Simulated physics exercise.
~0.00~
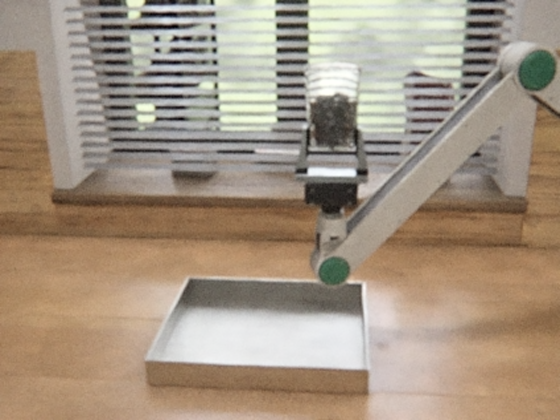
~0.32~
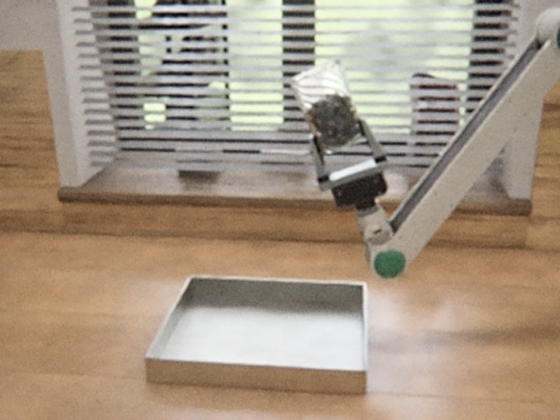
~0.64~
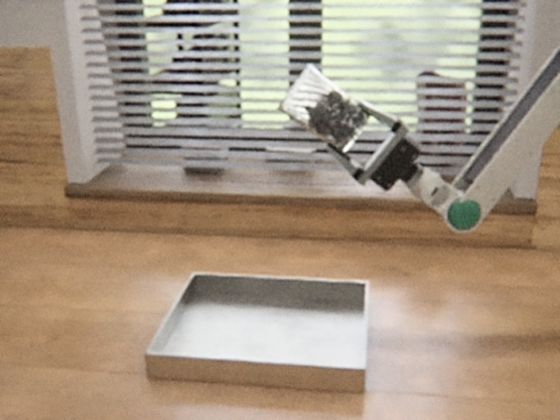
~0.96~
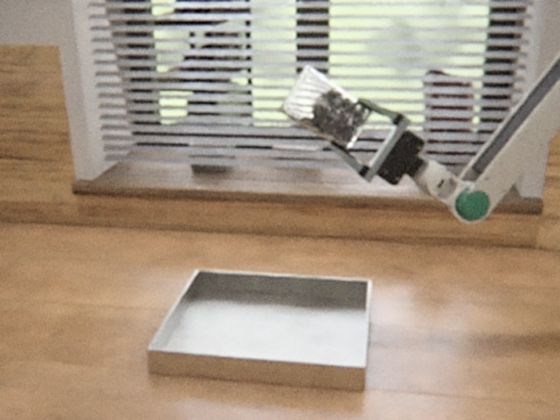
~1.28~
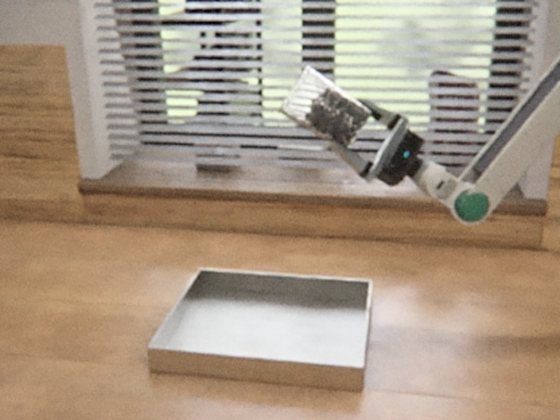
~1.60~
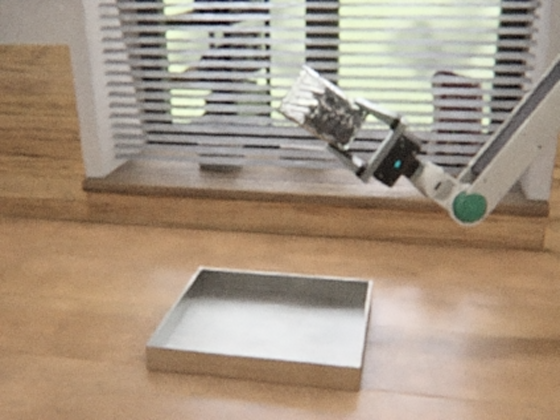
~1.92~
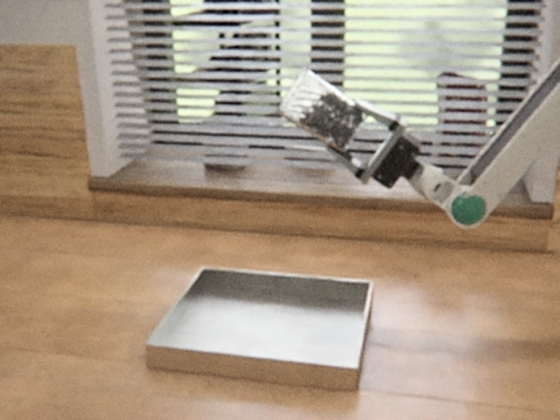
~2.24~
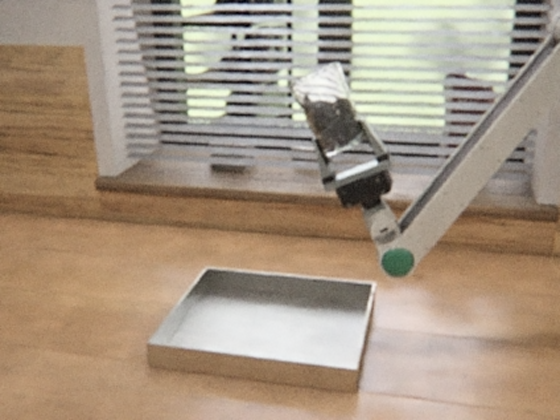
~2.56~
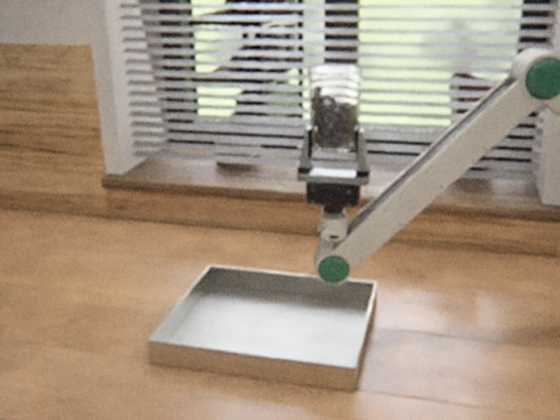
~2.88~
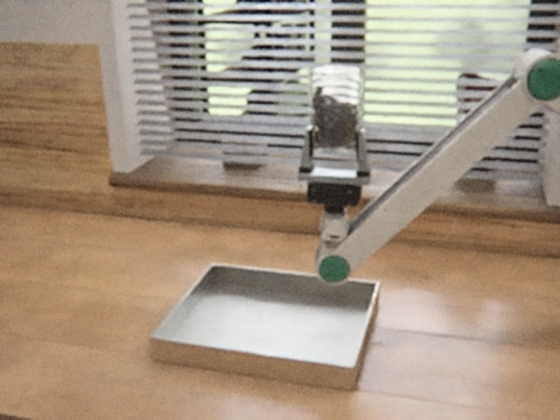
Robot arm tilting a clear cup of dark pebbles leftward above a shallow tray, then returning it upright, the tray still empty.
